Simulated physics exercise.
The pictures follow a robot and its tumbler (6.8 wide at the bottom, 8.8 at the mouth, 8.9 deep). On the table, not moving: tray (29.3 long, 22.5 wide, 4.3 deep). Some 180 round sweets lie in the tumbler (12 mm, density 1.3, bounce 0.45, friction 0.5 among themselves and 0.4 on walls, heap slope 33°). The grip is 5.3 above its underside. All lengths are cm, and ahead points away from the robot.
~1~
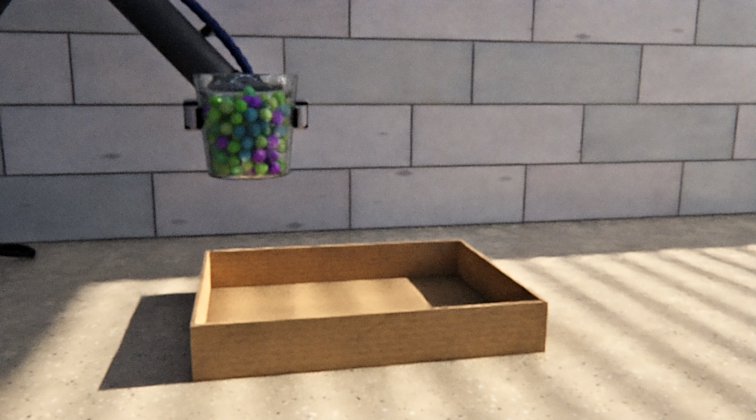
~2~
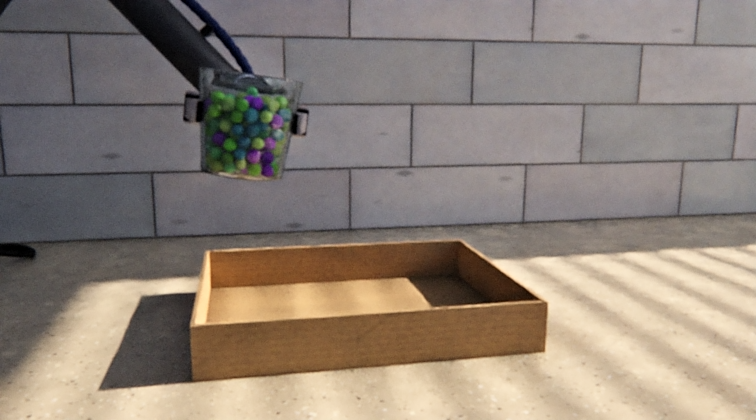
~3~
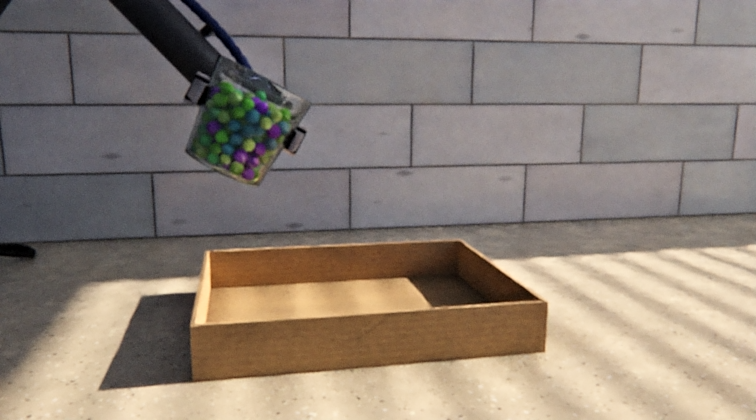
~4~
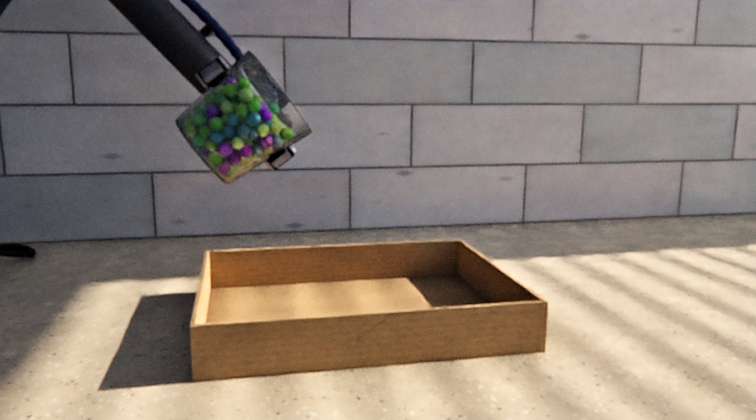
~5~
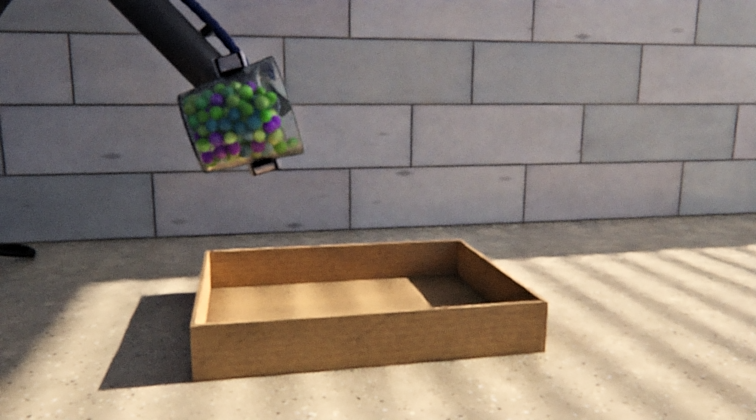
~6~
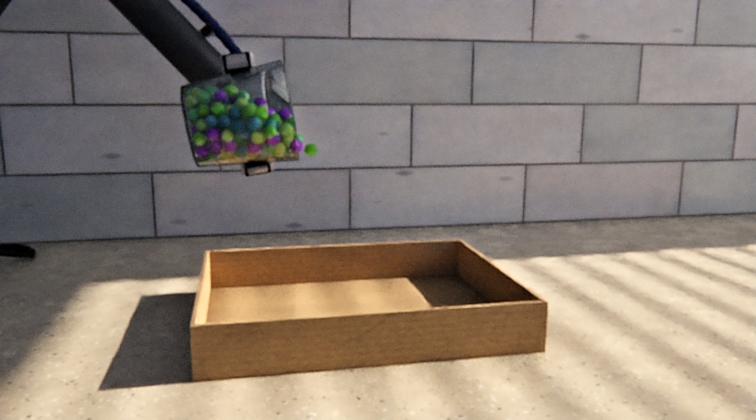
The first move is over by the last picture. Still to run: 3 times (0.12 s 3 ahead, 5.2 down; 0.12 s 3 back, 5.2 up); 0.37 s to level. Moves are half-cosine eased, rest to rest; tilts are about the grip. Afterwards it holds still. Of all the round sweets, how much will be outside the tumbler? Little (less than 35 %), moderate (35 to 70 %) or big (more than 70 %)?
A moderate share, 35 to 70 %, ends outside the tumbler.
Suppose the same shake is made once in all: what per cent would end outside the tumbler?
Then about 25 per cent.
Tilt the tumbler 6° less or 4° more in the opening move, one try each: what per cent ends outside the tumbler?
About 40 and 60 per cent.
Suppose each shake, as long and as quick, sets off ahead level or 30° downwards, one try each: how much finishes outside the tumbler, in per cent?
About 100 and 85 per cent.
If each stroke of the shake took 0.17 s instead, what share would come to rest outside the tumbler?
It would be near 35 per cent.
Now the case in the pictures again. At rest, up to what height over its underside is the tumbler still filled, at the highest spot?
Roughly 6.0 cm.
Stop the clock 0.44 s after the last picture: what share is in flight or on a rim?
Roughly 6 per cent.
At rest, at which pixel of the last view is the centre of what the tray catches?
Around (434, 306).
Then, 0.44 s on, tilted 81° forward, highest piece 19 above the table; 127 in the tumbler, 38 in the tray, 10 in flight or on a rim.
Then, 0.87 s on, tilted 52° forward, highest piece 20 above the table; 87 in the tumbler, 82 in the tray, 6 in flight or on a rim.
Then, 1.29 s on, level, highest piece 21 above the table; 90 in the tray, 85 in the tumbler.
Then, 2.34 s on, level, highest piece 21 above the table; 90 in the tray, 85 in the tumbler.
In the end, 90 in the tray, 85 in the tumbler. That is 51 % outside the tumbler.
